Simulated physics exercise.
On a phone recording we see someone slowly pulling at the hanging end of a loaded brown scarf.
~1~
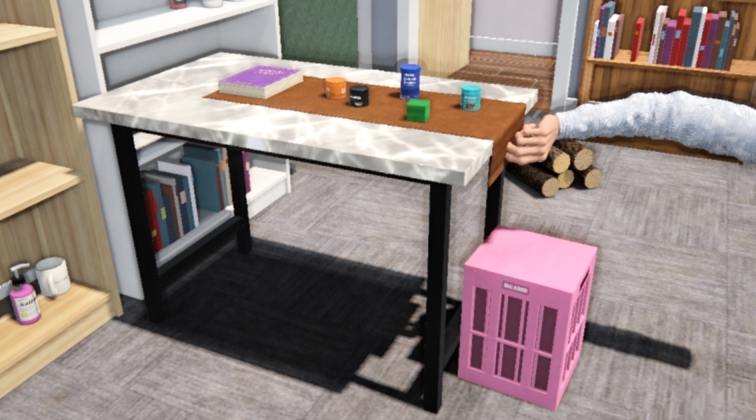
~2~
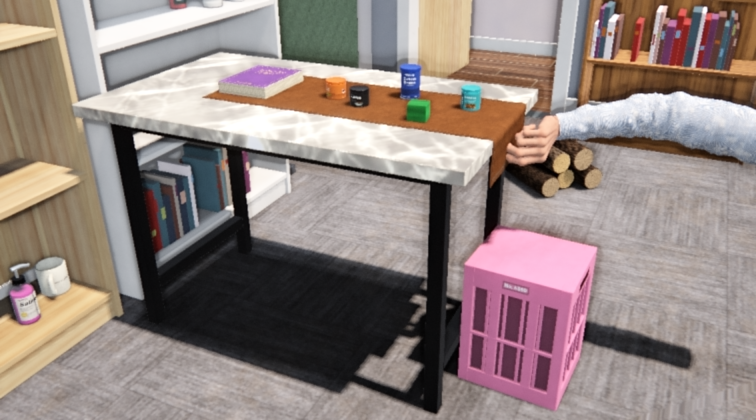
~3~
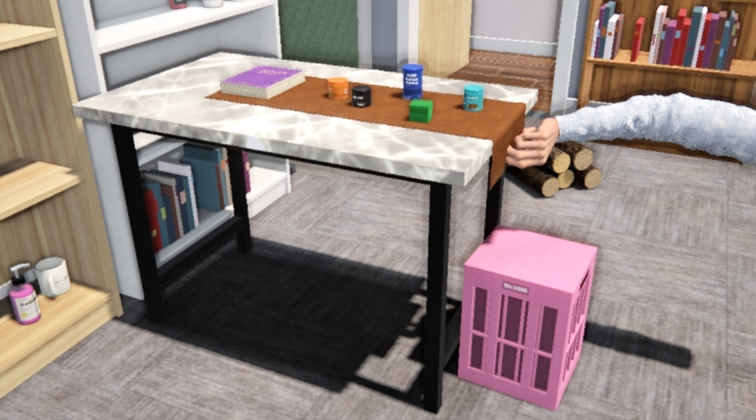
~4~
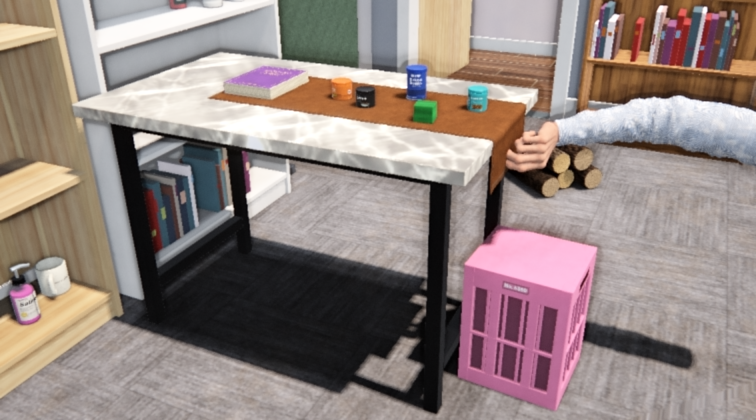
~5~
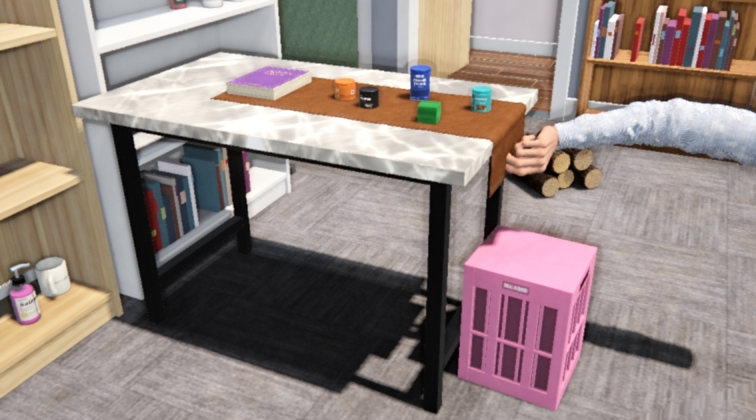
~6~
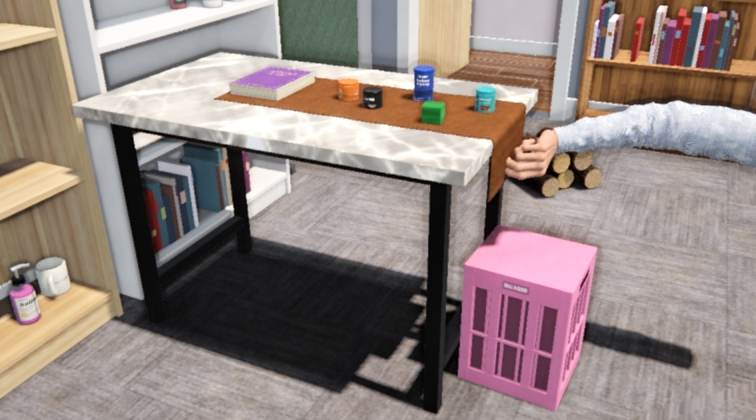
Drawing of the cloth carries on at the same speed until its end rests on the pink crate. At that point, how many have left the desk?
The drop will claim two items.
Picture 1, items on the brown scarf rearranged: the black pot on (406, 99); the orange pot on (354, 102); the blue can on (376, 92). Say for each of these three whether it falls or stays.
The black pot ends up still aboard, the orange pot ends up still aboard, the blue can ends up still aboard.
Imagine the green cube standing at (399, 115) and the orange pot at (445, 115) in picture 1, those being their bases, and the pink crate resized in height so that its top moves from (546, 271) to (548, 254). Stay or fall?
Observed: Green cube remains seated; orange pot departs.
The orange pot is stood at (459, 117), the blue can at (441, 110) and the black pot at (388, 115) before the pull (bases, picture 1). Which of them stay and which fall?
Start with the orange pot, which is lost; next the blue can, which is lost; last the black pot, which is kept.
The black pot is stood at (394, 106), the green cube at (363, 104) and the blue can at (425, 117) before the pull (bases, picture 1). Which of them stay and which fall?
In the end the black pot is still up there, the green cube is still up there and the blue can is no longer up there.
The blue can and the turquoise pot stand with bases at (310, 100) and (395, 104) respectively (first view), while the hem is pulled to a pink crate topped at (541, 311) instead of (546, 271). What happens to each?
First the blue can: It is still up there. Then the turquoise pot: It ends off the top.
Early on, hem near (505, 207); all still up.
Midway, hem on the crate; turquoise pot and green cube gone.
Finally, hem on the crate; turquoise pot and green cube gone. The answer is two.
